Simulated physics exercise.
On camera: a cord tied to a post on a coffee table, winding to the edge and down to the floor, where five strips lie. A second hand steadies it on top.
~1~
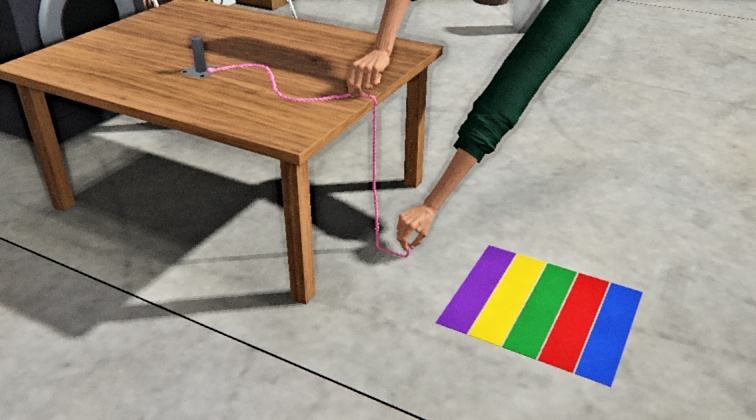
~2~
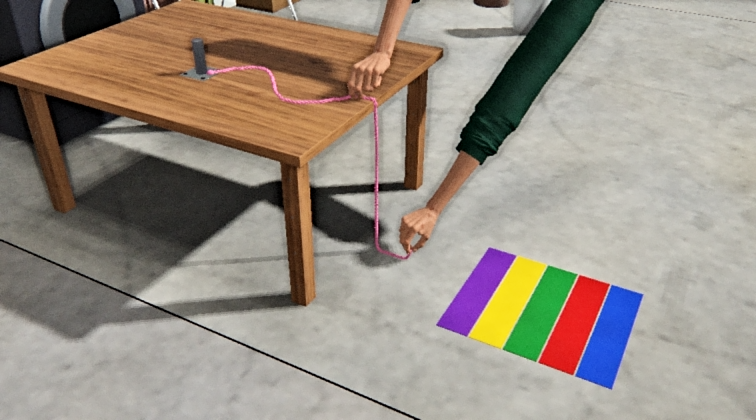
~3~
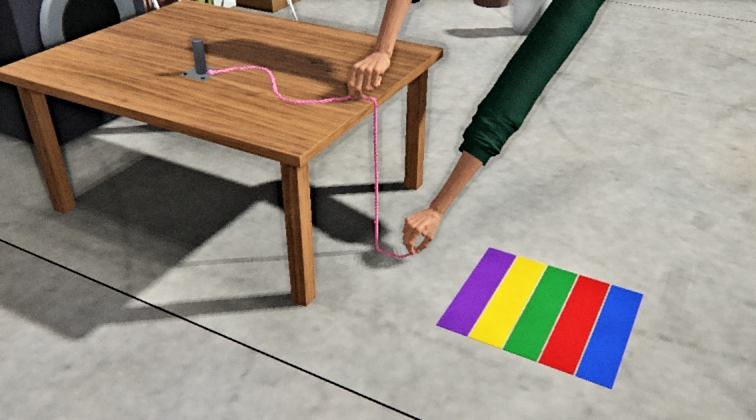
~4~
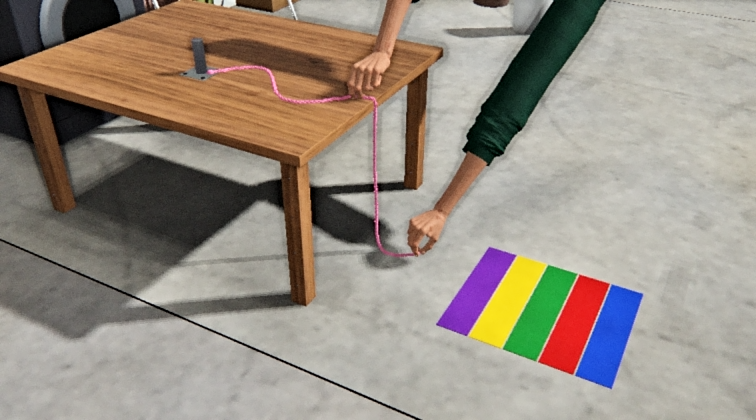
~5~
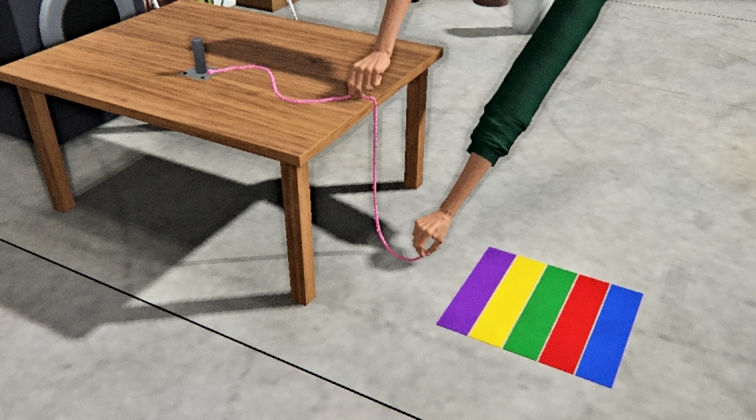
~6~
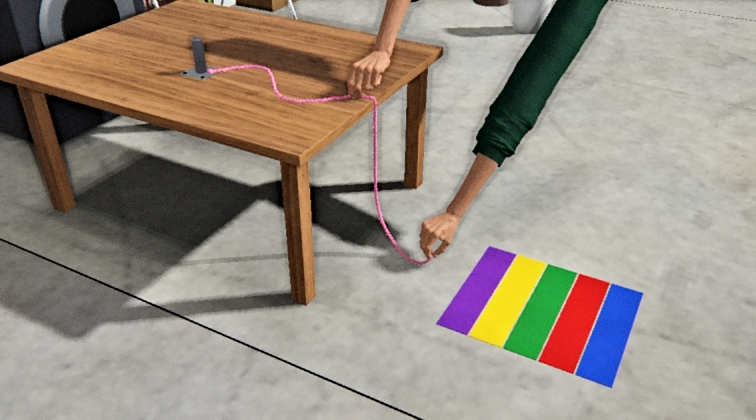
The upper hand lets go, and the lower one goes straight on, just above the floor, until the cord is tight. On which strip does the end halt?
The end stops over the red strip.
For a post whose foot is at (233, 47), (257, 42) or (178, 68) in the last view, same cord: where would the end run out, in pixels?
In that order: (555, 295), (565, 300) and (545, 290).
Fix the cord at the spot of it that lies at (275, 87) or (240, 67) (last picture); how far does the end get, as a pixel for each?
About (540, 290) and (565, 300).
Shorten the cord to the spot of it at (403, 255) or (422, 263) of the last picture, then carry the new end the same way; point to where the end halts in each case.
Near (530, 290) and (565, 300).
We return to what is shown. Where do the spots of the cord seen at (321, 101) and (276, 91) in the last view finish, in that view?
They go to (370, 106) and to (315, 93).
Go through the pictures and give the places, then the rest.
The first frame shows end (408, 248); purple (461, 312); yellow (494, 324); green (528, 336); red (563, 348); blue (600, 361).
The second frame shows end (411, 251); cord through (240, 69) (274, 85) (317, 102) (375, 113) (377, 177) (377, 235).
The third frame shows end (414, 252).
The fourth frame shows end (419, 253); cord through (240, 69) (274, 85) (317, 102) (375, 113) (375, 177) (377, 234).
The fifth frame shows end (424, 254).
The sixth frame shows end (432, 256); cord through (240, 68) (274, 84) (317, 101) (375, 112) (375, 176) (389, 235).
Soon after, end near (522, 285); over yellow.
After that, end near (559, 297); over green.
At the stop, end near (581, 304); over red. It gets as far as the red strip.
